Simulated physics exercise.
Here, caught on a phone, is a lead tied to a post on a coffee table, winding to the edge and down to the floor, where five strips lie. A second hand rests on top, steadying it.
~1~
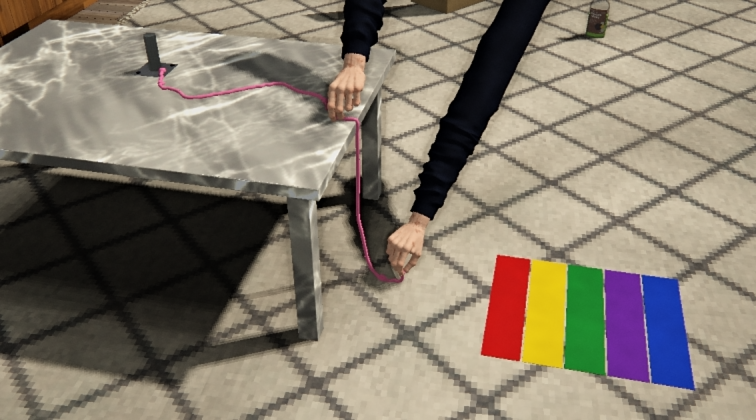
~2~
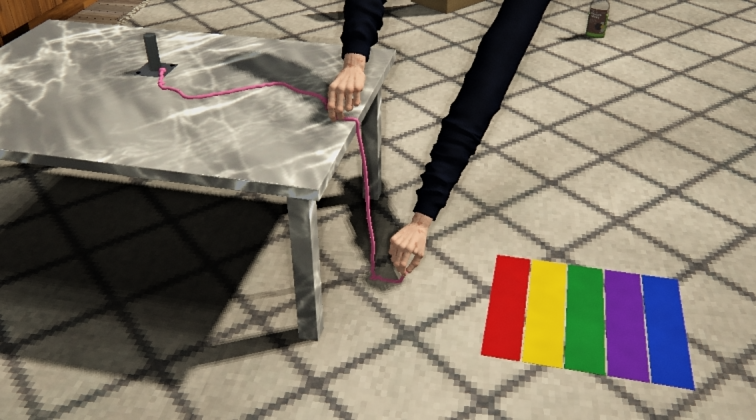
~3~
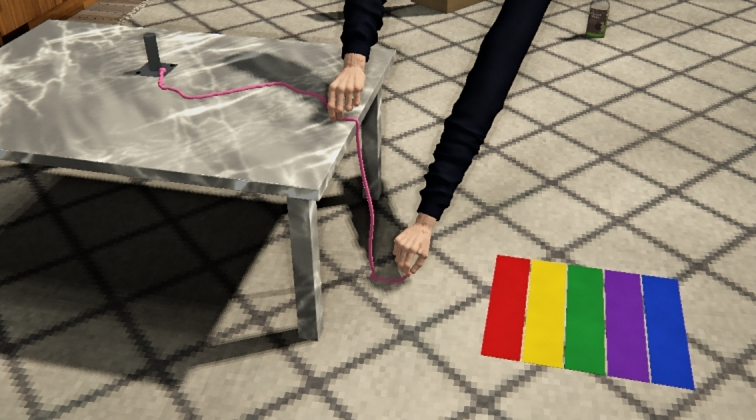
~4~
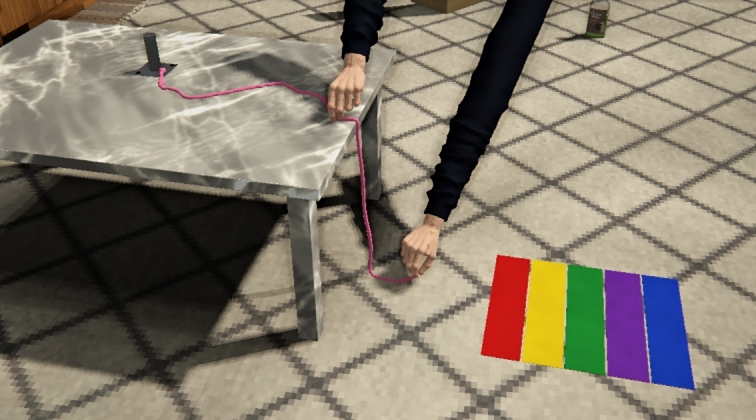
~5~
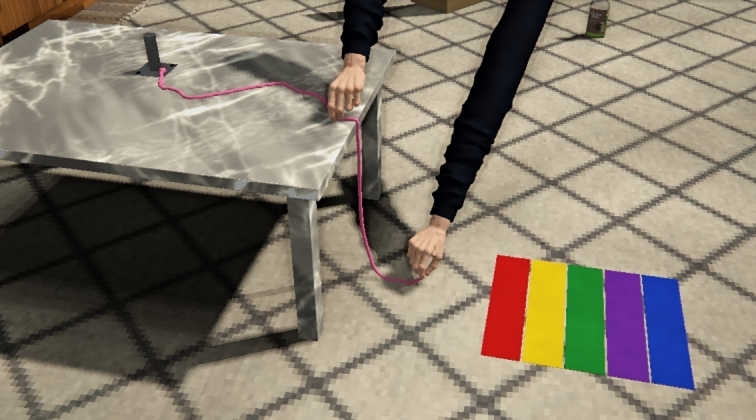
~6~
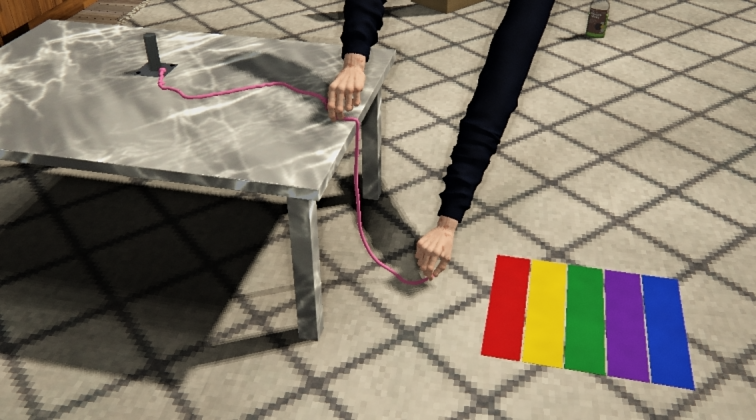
On a patterned floor beside a table, a hand slowly draws a pink cord's end right.
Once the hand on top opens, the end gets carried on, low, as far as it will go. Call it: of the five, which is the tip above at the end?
The purple strip.
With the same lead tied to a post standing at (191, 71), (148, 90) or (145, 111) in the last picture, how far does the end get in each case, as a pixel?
Going by the last picture, roughly (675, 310), (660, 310) and (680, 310).
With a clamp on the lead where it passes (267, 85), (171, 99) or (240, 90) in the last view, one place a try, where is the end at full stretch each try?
First try near (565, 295), second near (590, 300), third near (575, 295).
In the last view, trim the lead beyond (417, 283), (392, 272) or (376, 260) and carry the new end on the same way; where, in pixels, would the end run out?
Roughly (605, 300), (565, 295), (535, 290).
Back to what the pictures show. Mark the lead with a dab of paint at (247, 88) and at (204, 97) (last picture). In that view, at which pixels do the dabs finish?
Near (290, 94) and (251, 87).
Soon after, end near (567, 296); over yellow.
After that, end near (608, 302); over purple.
At the stop, end near (632, 305); over purple. Over purple.
